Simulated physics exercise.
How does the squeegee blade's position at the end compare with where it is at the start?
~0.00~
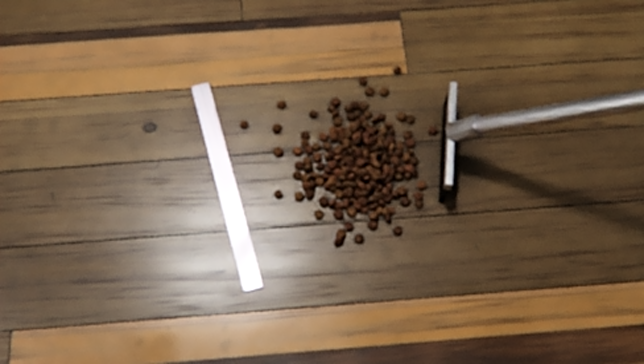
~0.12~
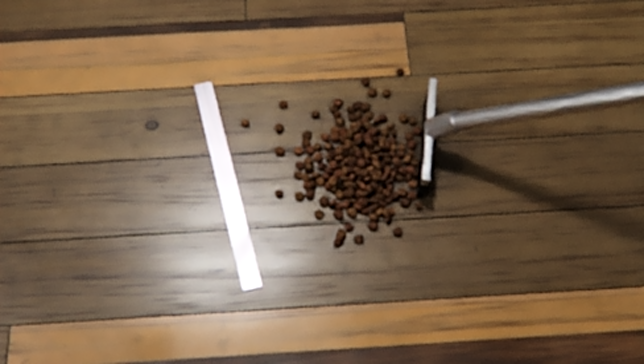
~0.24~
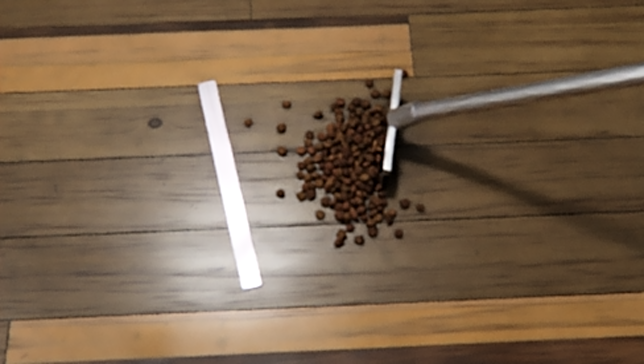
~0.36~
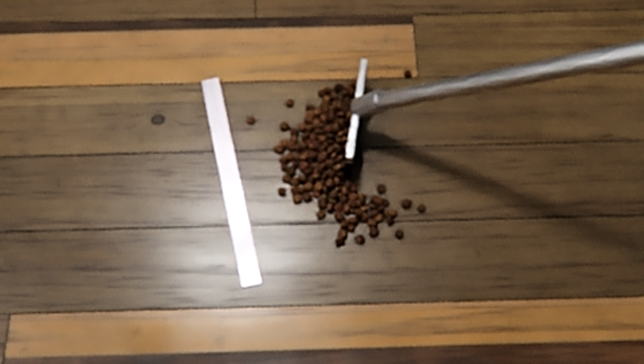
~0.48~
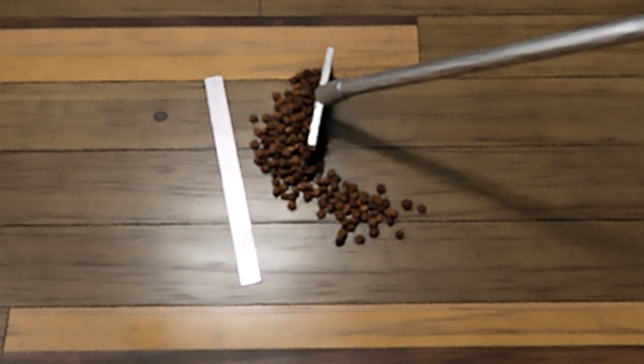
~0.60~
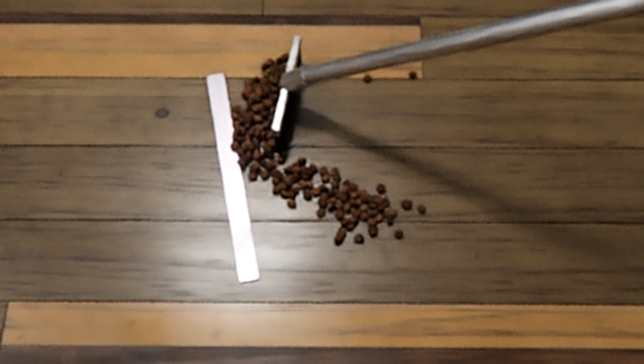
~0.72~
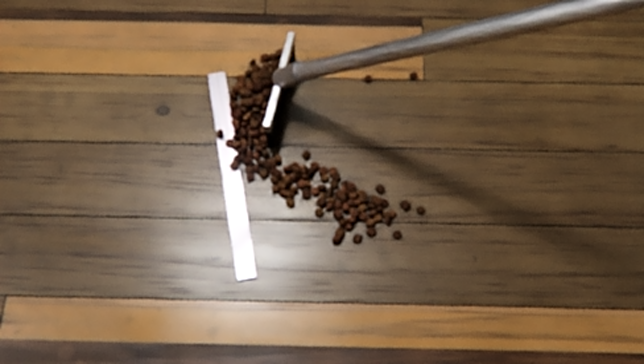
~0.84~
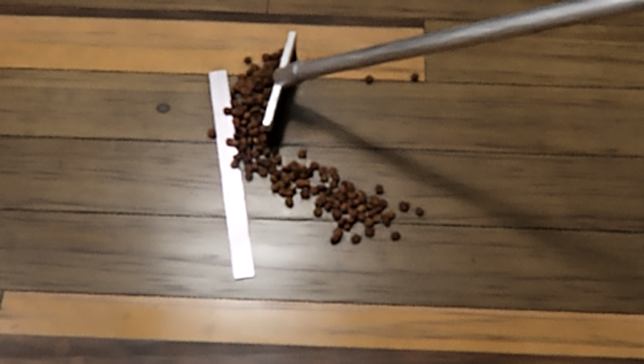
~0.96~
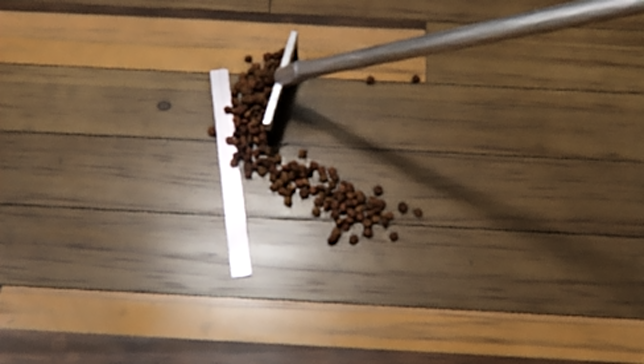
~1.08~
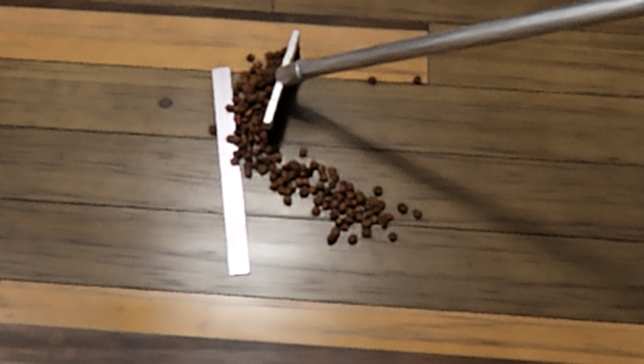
It starts to the right of the kibble pile, and it ends further left and higher in the view, close to the upper part of the white strip.
